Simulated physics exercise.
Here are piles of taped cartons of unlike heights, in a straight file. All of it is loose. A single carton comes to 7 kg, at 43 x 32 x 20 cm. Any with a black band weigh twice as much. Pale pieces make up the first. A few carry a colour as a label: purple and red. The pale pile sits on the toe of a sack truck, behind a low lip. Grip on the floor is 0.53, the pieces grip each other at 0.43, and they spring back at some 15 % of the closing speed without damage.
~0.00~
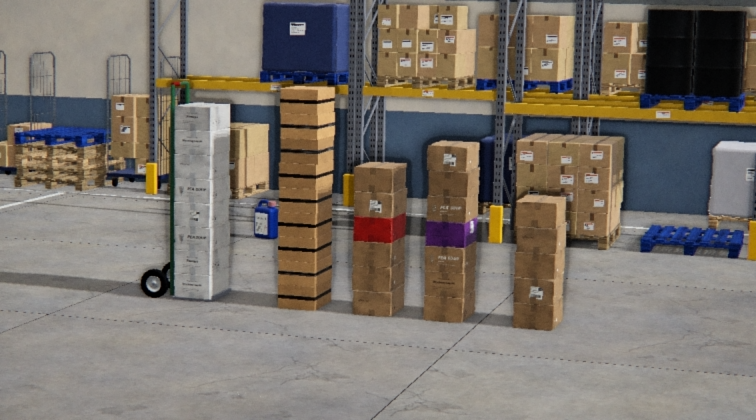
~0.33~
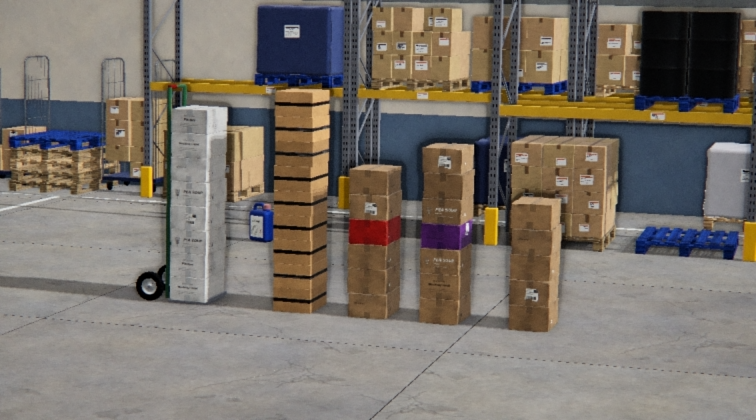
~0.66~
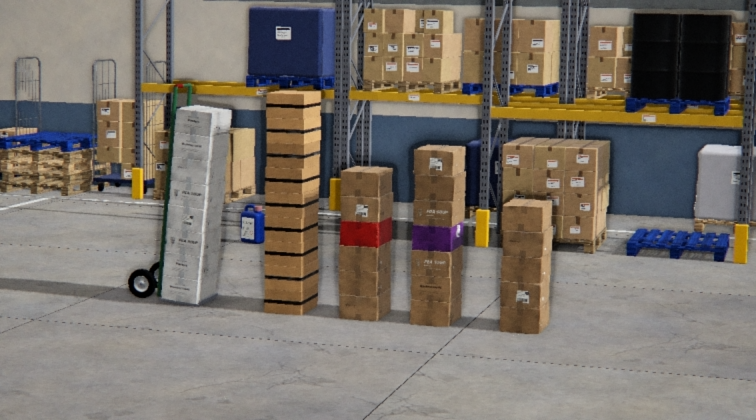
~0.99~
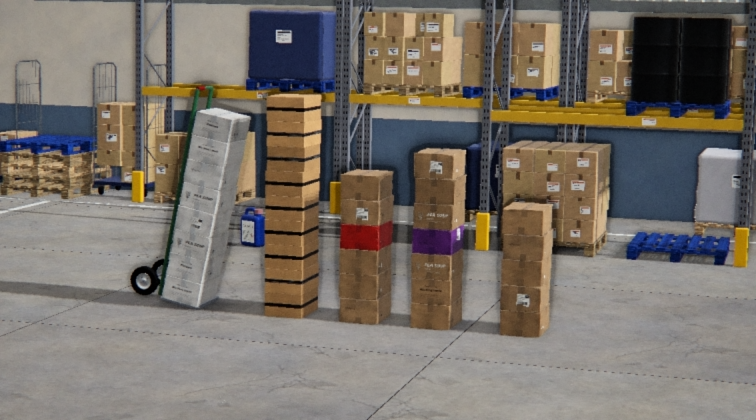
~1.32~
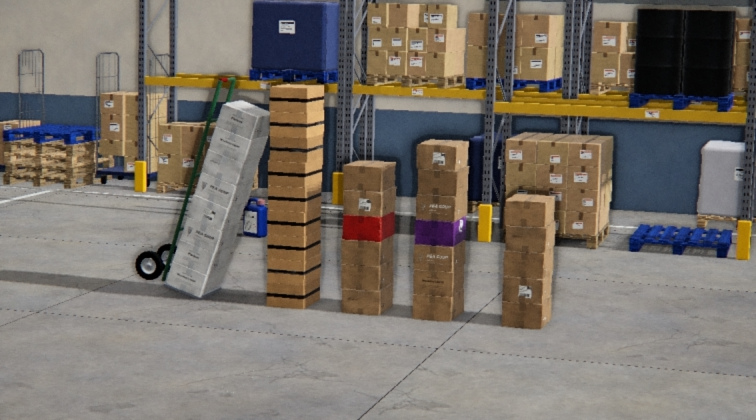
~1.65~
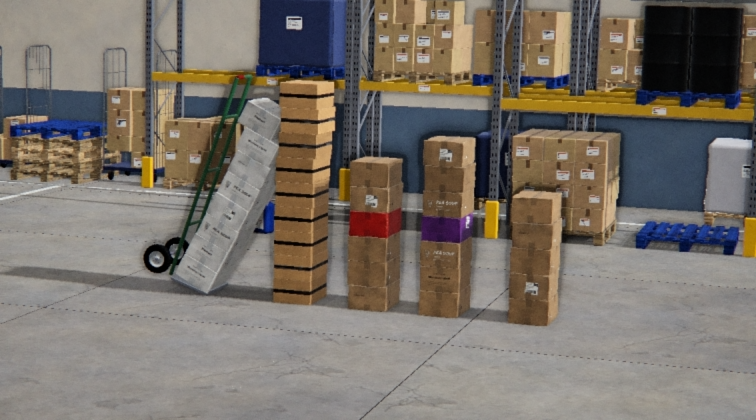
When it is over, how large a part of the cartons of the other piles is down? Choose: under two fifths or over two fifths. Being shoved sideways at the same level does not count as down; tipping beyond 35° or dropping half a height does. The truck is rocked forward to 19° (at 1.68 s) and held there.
Under two fifths of them.
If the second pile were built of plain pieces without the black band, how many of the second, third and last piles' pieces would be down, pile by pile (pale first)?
In that case second 8, third 6, last 5.
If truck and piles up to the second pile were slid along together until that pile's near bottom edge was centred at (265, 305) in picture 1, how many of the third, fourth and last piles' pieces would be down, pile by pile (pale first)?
Then third 0, fourth 0, last 0.
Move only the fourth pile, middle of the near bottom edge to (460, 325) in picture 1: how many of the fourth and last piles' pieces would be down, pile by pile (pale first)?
Then fourth 0, last 0.
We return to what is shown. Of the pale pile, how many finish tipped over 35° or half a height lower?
The count is 0.
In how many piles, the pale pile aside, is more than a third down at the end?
The count is 0.
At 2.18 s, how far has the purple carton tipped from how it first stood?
Some 0°.
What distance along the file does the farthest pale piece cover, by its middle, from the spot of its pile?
About 60 cm.
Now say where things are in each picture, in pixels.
In the first picture (we follow the side turned to the camera), truck frame (172, 127) 0° forward; red carton (372, 230); purple carton (445, 235); no other piece has moved.
In the second picture, truck frame (169, 130) 1° forward; red carton (368, 233).
In the third picture, truck frame (172, 129) 5° forward, top of the pale pile leaning 5°; red carton (359, 234); no other piece has moved.
In the fourth picture, truck frame (190, 131) 11° forward, top of the pale pile leaning 11°; red carton (359, 238); no other piece has moved.
In the fifth picture, truck frame (209, 121) 16° forward, top of the pale pile leaning 18°; red carton (361, 229); no other piece has moved.
In the sixth picture, truck frame (224, 118) 19° forward, top of the pale pile leaning 27°; red carton (368, 225); purple carton (441, 230); 3 stirred so far.
Around 1.71 s, 0 of the pale pile down; none of the 27 other cartons down, 3 disturbed.
Around 2.18 s, 0 of the pale pile down; none of the 27 other cartons down, 2 disturbed.
Finally (2.7 s), 0 of the pale pile down; none of the 27 other cartons down, 2 disturbed; red carton unmoved; purple carton unmoved. That is 0 per cent. Seen by the last camera, middles, red carton near (376, 221), purple carton near (447, 226).
